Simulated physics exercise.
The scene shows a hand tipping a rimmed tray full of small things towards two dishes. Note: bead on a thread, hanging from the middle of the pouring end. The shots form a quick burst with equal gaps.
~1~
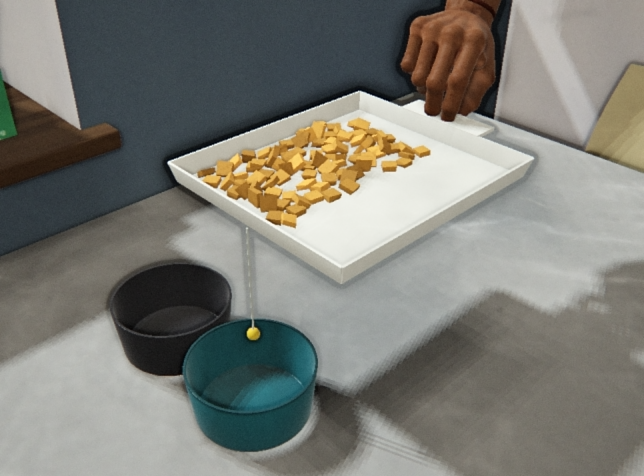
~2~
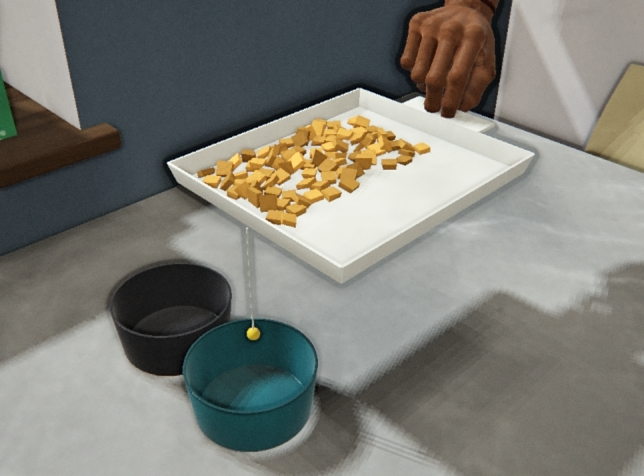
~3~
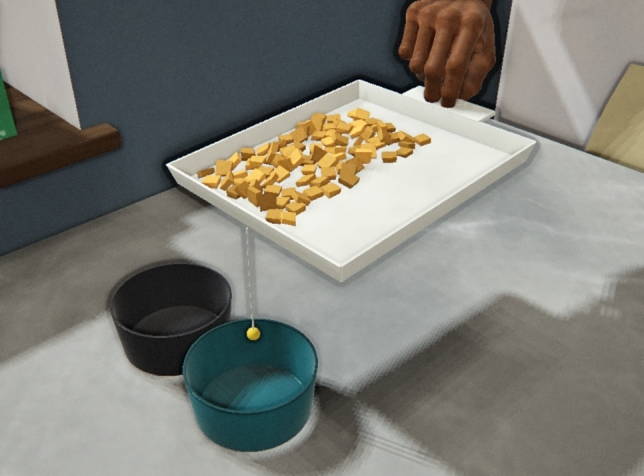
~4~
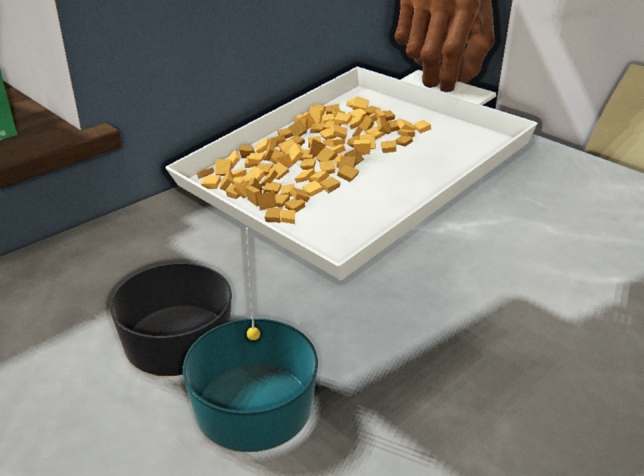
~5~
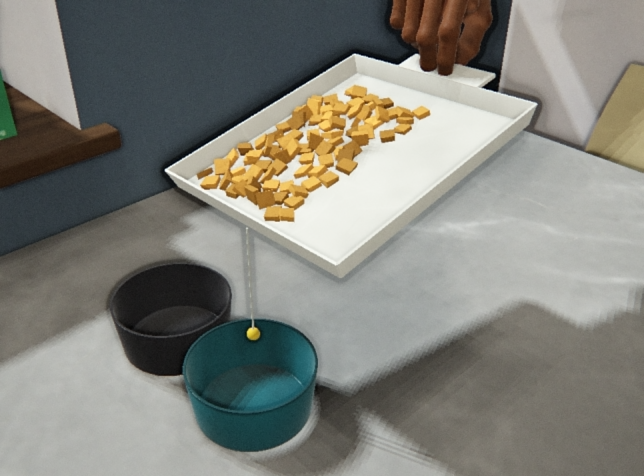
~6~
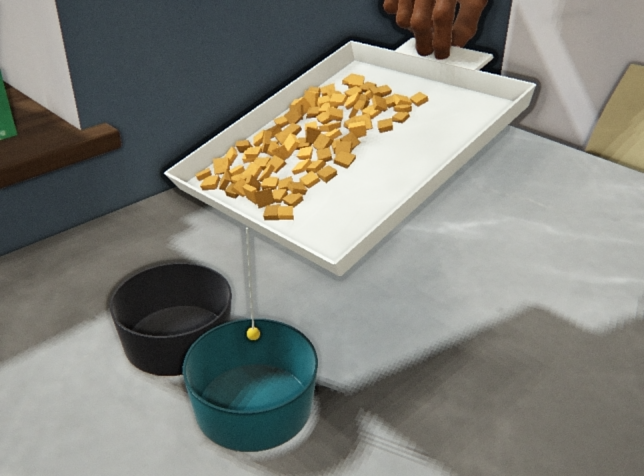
To begin with, a hand holds a white rimmed tray of golden cereal squares almost level above a black dish and a teal dish, a yellow bead hanging on a thread. The hand then gradually raises the far end, tilting the tray towards its left corner, while the squares stay bunched and shift only slightly.
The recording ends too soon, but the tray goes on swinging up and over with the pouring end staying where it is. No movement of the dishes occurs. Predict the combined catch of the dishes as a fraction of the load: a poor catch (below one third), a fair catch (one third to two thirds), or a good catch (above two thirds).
The catch works out at greater than two thirds of everything on the tray.
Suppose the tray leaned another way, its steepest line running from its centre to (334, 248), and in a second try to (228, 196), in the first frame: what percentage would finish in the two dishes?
20 % and 90 %.
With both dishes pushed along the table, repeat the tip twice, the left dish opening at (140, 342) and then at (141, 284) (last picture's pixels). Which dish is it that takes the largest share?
Case one: The leftmost one; case two: The rightmost one.
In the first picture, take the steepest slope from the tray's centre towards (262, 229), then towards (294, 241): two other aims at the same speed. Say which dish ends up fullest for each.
For the first place you'd get the right-placed dish, for the second the right-placed dish.
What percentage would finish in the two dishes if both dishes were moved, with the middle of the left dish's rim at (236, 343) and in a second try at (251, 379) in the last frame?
40 % and 10 %.
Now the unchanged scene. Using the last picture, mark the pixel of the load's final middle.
About (174, 354).
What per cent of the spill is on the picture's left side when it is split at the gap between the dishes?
It comes to about 100 percent.
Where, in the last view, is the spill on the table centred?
Close to (151, 400).
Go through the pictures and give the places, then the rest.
The first picture shows corners of the pouring end at (176, 162) and (342, 262), level; middle of the load at (319, 159), cereal squares; left dish at (123, 343); right dish at (199, 415); bead on its thread at (254, 334).
The second picture shows corners of the pouring end at (176, 163) and (342, 261), level; middle of the load at (319, 158).
The third picture shows corners of the pouring end at (175, 164) and (340, 260), tipped barely, lowest at the left corner; middle of the load at (319, 153).
The fourth picture shows corners of the pouring end at (174, 167) and (339, 259), tipped a little, lowest at the left corner; middle of the load at (317, 149).
The fifth picture shows corners of the pouring end at (173, 169) and (337, 258), tipped a little, lowest at the left corner; middle of the load at (306, 150).
The sixth picture shows corners of the pouring end at (172, 171) and (334, 257), tipped clearly, lowest at the left corner; middle of the load at (313, 136); left dish at (123, 343); right dish at (199, 415).
Soon after the last picture, tray tipped steeply; all on the tray.
A little later, tray tipped past a quarter turn; about half on the tray; a stray few in the right dish; about a quarter in the left dish; a small part outside both; about a quarter in the air.
Later still, tray tipped past a quarter turn; about a quarter in the right dish; about two thirds in the left dish; about a quarter outside both.
At rest, tray tipped past a quarter turn; about a quarter in the right dish; about two thirds in the left dish; about a quarter outside both.
